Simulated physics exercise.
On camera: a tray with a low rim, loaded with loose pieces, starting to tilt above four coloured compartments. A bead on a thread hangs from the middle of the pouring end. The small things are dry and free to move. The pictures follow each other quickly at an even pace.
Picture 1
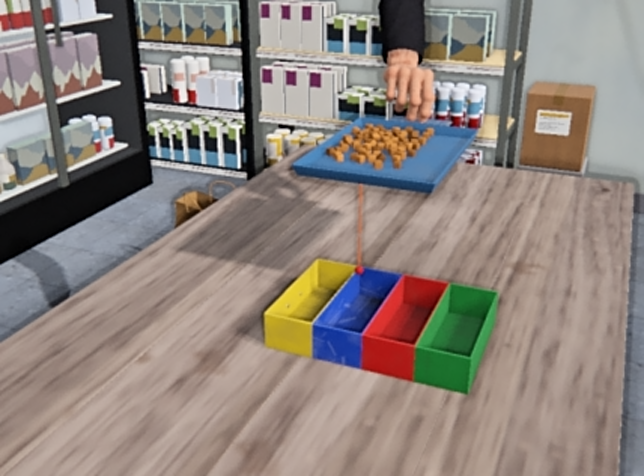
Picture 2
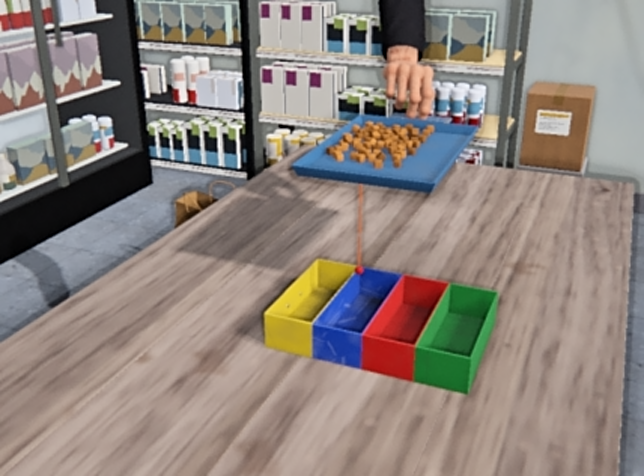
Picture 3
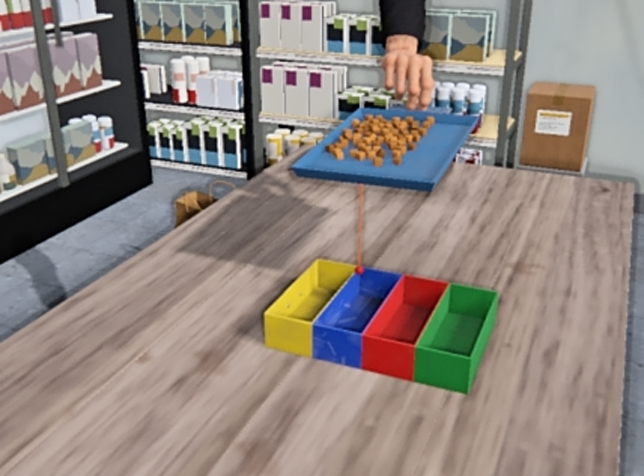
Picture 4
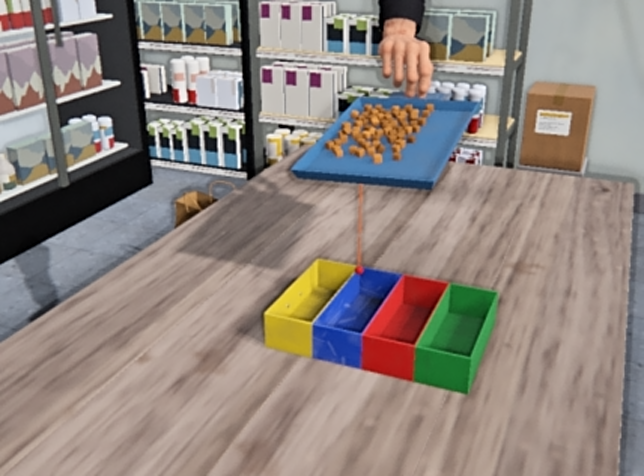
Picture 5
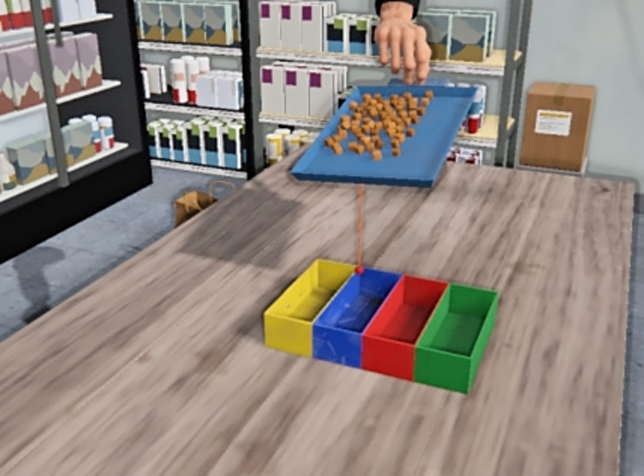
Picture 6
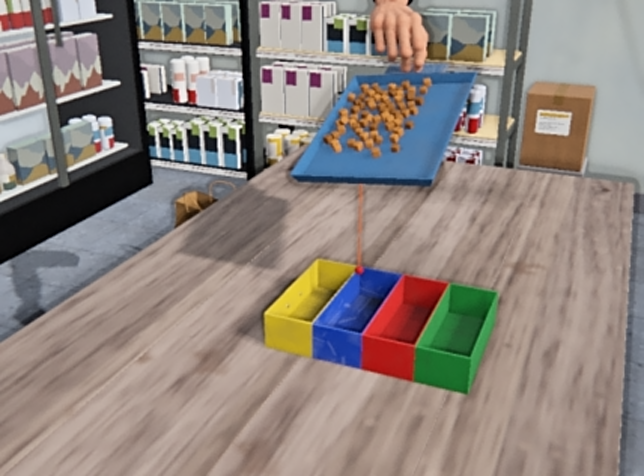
A hand raises the far end of a blue tray of brown cubes above four coloured compartments.
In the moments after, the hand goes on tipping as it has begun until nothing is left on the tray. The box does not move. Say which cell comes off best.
Most goes to the yellow cell.
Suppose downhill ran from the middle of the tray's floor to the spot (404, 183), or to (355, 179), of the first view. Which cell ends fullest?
The first try: That red cell. The second: The cell in yellow.
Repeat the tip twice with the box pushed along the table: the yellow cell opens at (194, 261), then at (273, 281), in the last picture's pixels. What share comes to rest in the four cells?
About 90 and 100 per cent.
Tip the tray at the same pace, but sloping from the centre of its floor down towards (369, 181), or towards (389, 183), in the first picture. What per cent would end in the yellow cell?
In turn 40 and 10 in a hundred.
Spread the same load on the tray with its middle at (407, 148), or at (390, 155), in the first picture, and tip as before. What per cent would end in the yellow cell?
The first gives 30 %, the second 50 %.
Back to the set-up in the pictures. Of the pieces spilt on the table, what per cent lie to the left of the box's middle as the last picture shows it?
Some 100 per cent.
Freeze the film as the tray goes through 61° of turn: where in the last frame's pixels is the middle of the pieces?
Close to (313, 166).
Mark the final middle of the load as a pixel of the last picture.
Close to (296, 313).
Soon, tray tipped steeply; most on the tray; about a quarter falling or outside the box.
A while on, tray tipped right over; about a quarter on the tray; about a third in the yellow cell; a small part in the blue cell; about half falling or outside the box.
Towards the end, tray tipped past a quarter turn; about half in the yellow cell; a small part in the blue cell; about half falling or outside the box.
Finally, tray tipped past a quarter turn; about half in the yellow cell; a small part in the blue cell; none in the green cell; none in the red cell; about half outside the box.
